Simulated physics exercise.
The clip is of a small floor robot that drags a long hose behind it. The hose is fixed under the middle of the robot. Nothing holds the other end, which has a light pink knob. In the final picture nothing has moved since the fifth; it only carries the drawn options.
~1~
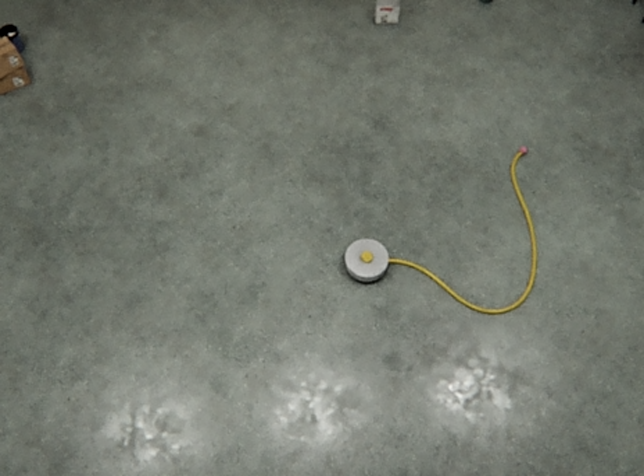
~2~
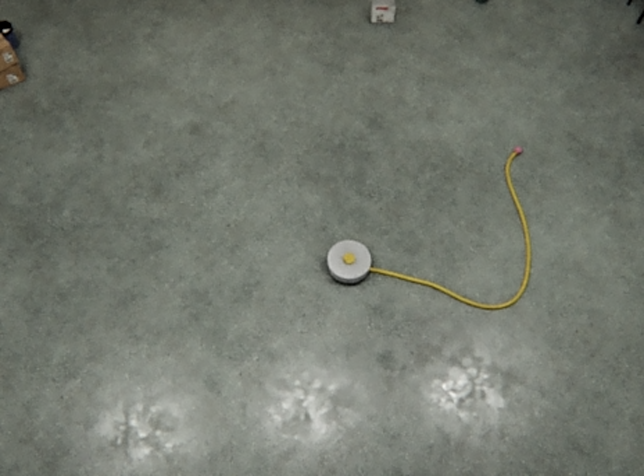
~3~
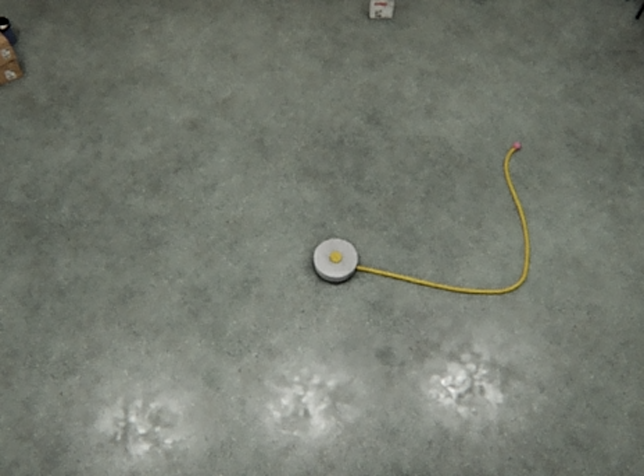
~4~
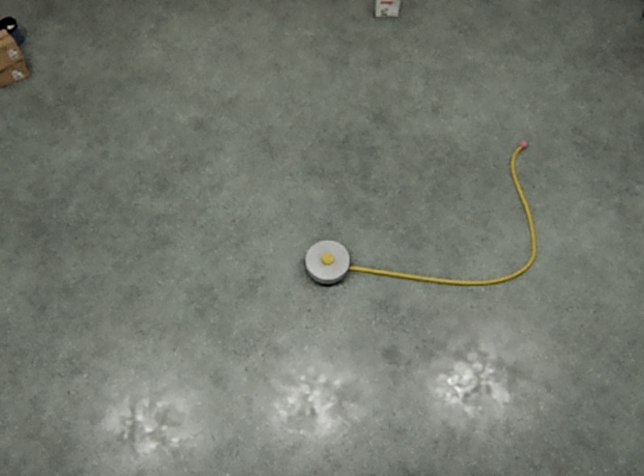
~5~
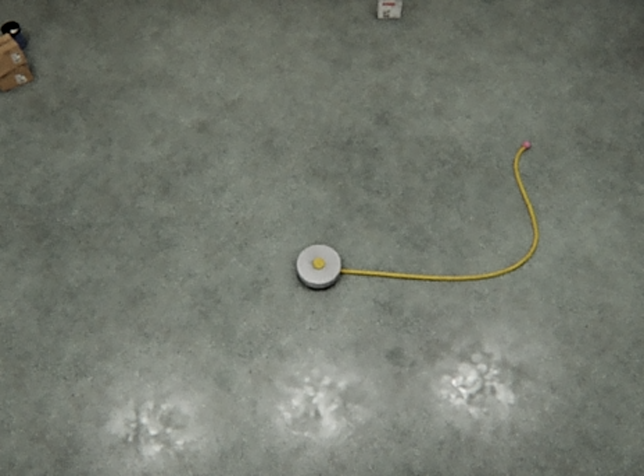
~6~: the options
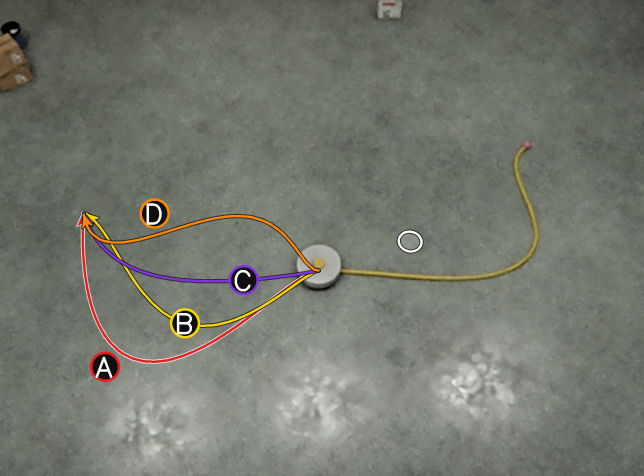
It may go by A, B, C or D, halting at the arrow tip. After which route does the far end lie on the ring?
Route A.
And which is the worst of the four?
That is D.
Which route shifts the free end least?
Route D.
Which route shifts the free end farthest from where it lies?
That is A.
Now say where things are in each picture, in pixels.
Robot (366, 261); free end (524, 150), in the first picture.
Robot (349, 262); free end (518, 150), in the second picture.
Robot (335, 261), in the third picture.
Robot (328, 263); free end (523, 144), in the fourth picture.
Robot (319, 267); free end (527, 145), in the fifth picture.
On the marked copy, A from (319, 270) via (143, 361) to (83, 213); B from (319, 270) via (170, 317) to (86, 213); C from (319, 270) via (179, 280) to (84, 213); D from (319, 270) via (201, 222) to (84, 215); the ring at (410, 241).
Taking A. A third of the way, robot (196, 347), middle of the hose (369, 267), free end (505, 183).
Two thirds of the way, robot (88, 298), middle of the hose (278, 296), free end (437, 226).
When it is over, robot (81, 208), middle of the hose (239, 274), free end (410, 240); the free end is on the ring.
As for the rest, B leaves the free end at (425, 228); C leaves the free end at (424, 217); D leaves the free end at (426, 197).
